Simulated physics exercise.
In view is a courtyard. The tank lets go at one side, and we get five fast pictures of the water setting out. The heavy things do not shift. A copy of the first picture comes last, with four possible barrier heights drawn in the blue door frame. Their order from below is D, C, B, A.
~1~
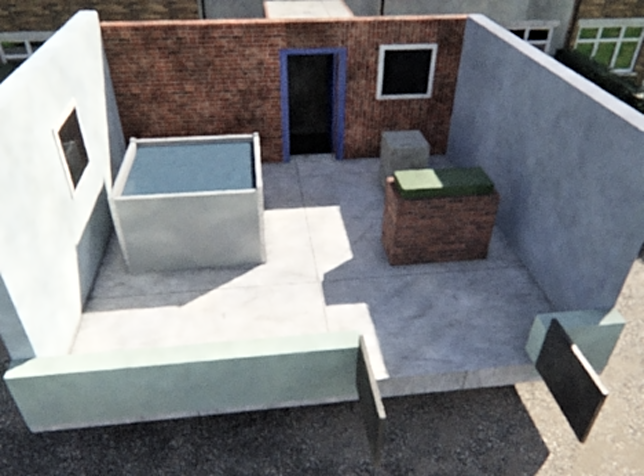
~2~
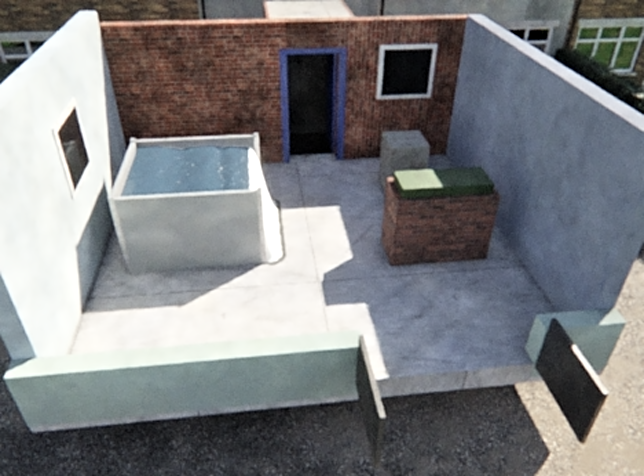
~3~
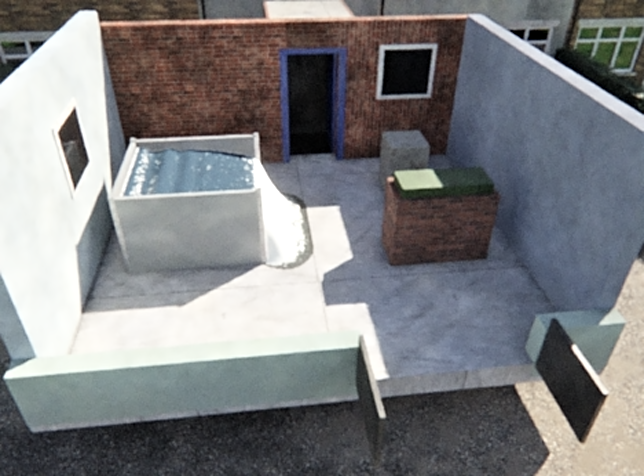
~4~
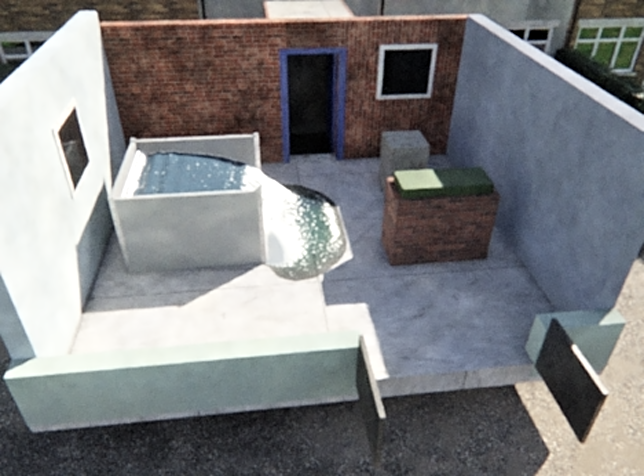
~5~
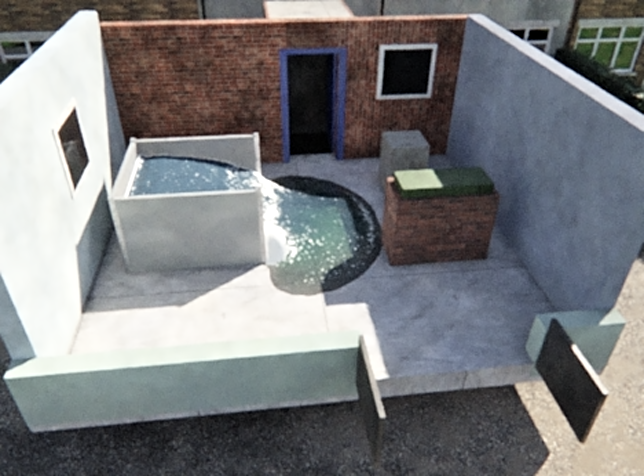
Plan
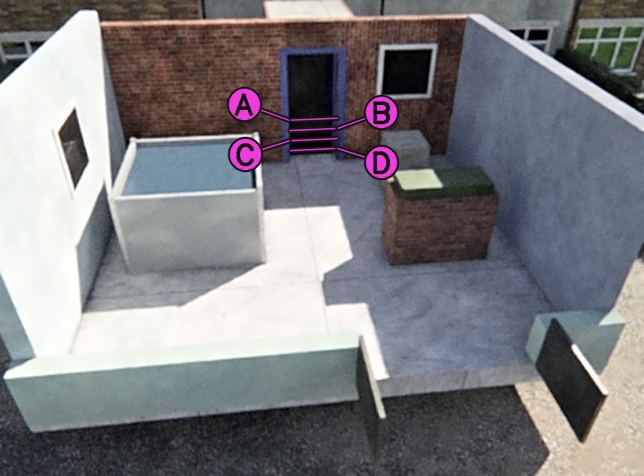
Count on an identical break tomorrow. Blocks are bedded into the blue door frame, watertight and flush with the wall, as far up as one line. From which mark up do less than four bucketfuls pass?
Go for D.
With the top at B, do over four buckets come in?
No, that is safe.
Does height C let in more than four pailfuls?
No, that is safe.
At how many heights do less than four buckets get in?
All of them.
On the marked copy, A at (313, 119); B at (313, 129); C at (313, 139); D at (313, 149); from the bottom up D, C, B, A.
With A, nothing gets over.
With B, nothing gets over.
With C, nothing gets over.
With D, a splash gets over, under a bucket.
